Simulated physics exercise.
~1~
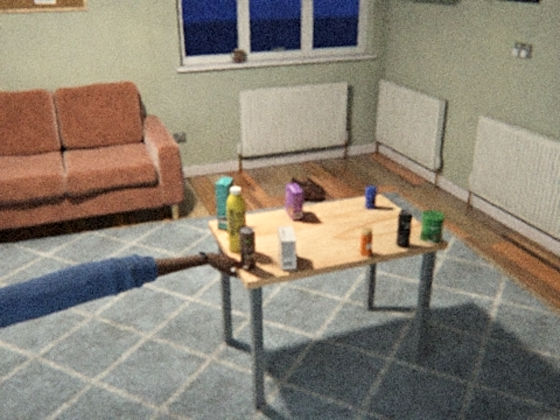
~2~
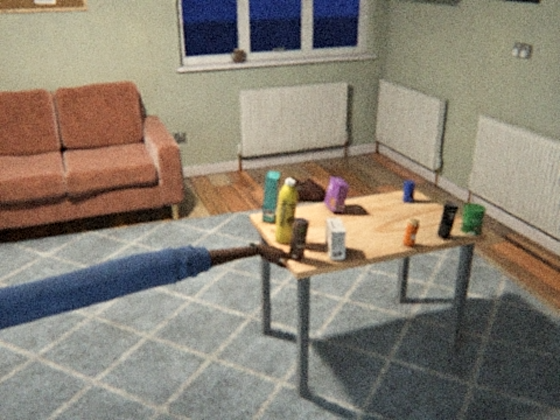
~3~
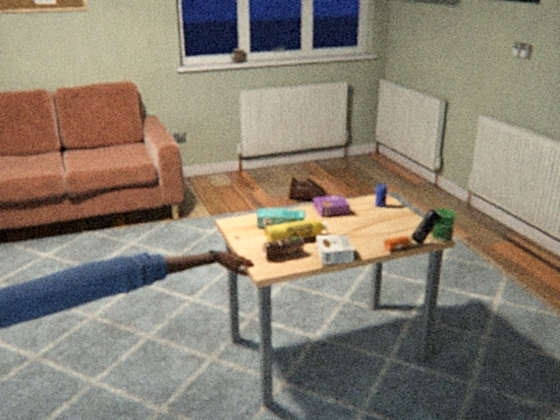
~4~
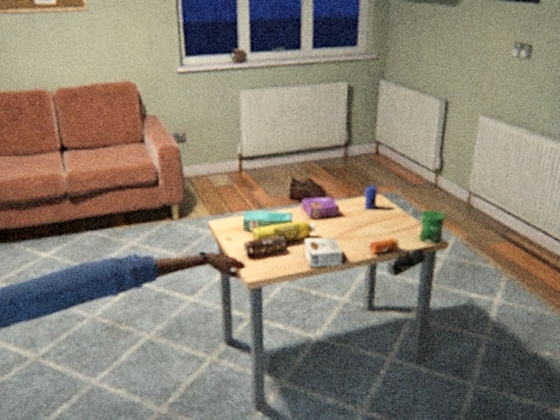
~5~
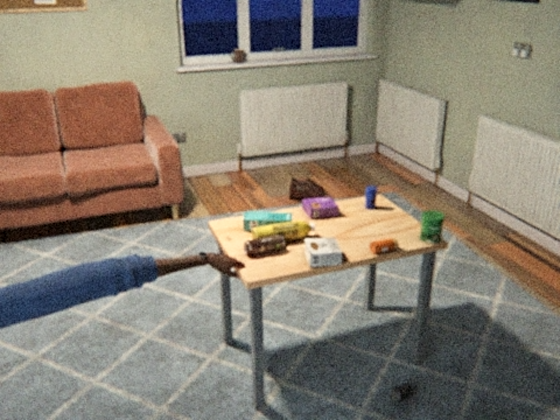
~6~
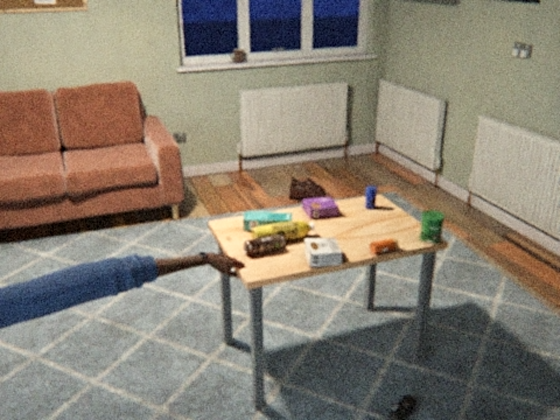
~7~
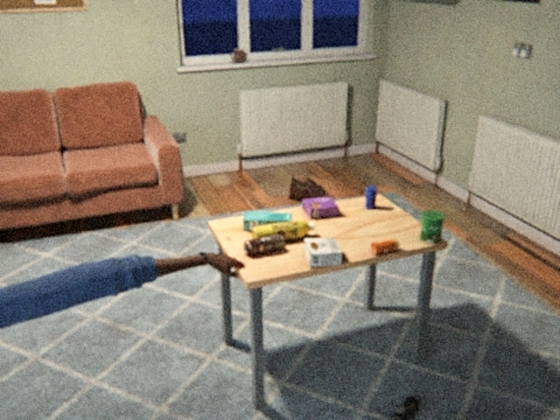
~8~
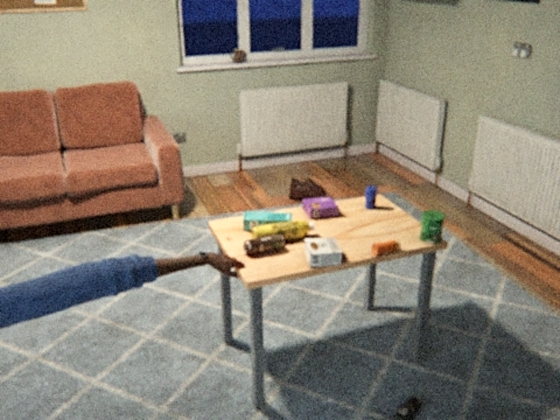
A hand jerks the table right and back, toppling most items and dropping a black can.
